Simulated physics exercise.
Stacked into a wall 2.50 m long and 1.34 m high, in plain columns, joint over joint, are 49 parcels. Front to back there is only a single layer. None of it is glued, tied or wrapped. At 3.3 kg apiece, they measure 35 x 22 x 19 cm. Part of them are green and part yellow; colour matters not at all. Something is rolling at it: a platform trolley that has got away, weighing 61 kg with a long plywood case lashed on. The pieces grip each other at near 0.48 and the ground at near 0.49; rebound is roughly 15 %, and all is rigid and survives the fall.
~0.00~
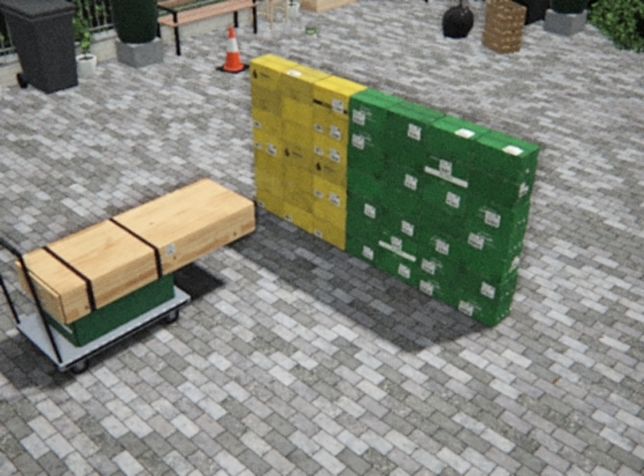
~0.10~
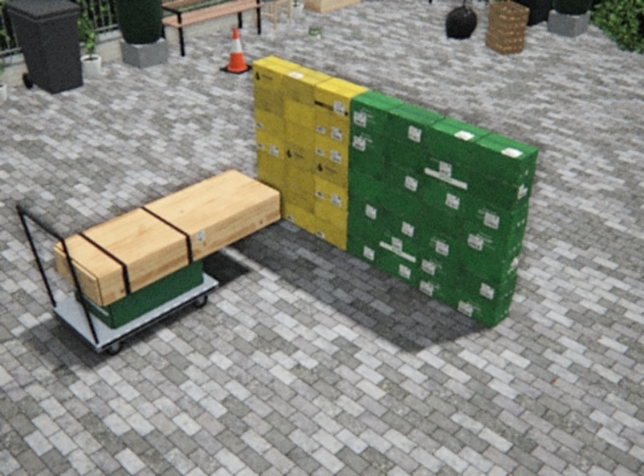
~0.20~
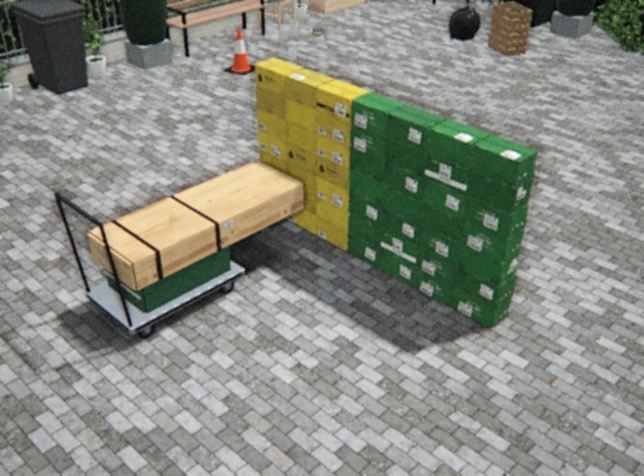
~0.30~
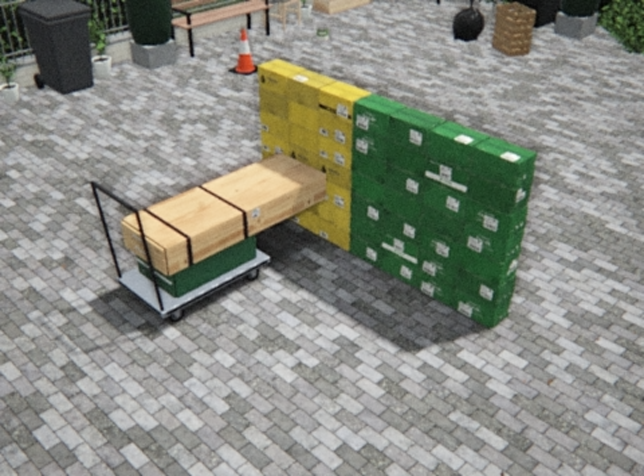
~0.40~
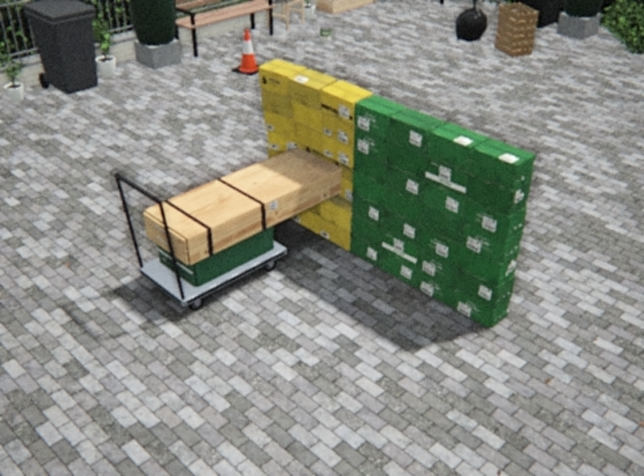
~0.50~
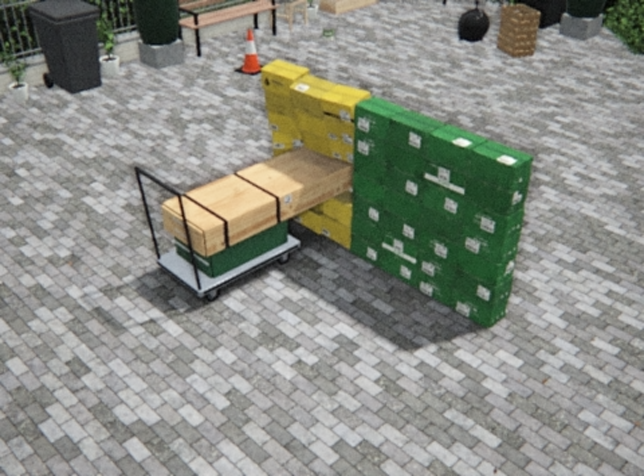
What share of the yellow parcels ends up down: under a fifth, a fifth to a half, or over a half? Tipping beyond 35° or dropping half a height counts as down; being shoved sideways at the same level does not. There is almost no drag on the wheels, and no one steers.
Over a half.
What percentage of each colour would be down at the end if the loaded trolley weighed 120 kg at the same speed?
Down at the end: Yellow 70 per cent, green 0 per cent.
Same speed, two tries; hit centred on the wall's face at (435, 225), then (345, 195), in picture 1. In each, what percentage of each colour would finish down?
For yellow it's 0 then 20 per cent, for green 50 then 20 per cent.
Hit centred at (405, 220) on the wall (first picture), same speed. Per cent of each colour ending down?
Yellow 0 %, green 60 %.
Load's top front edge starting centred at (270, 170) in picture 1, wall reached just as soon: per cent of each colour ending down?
You'd end up with yellow at 20 per cent down and green at 0 per cent.
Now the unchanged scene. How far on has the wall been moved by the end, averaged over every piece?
It comes out to something like 25 centimetres.
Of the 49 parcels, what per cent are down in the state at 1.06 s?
20 per cent at that moment.
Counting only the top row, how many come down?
Count: 3.
By 0.70 s, load 53 cm past the wall's line, still rolling; 8 of the 21 yellow parcels down (8 of 49 in all colours); top yellow parcel tilted 30°, 16 cm lower.
By 1.06 s, load 83 cm past the wall's line, still rolling; 9 of the 21 yellow parcels down (9 of 49 in all colours); top yellow parcel on its side.
By 2.08 s, load 85 cm past the wall's line, stopped; 15 of the 21 yellow parcels down (15 of 49 in all colours); top yellow parcel on its side.
When it is over (3.8 s), load 84 cm past the wall's line, stopped; 15 of the 21 yellow parcels down (15 of 49 in all colours); top yellow parcel on its side; top green parcel unmoved. That is 71 per cent. In pixels of the last frame, middles, top yellow parcel near (348, 160), top green parcel near (500, 166).
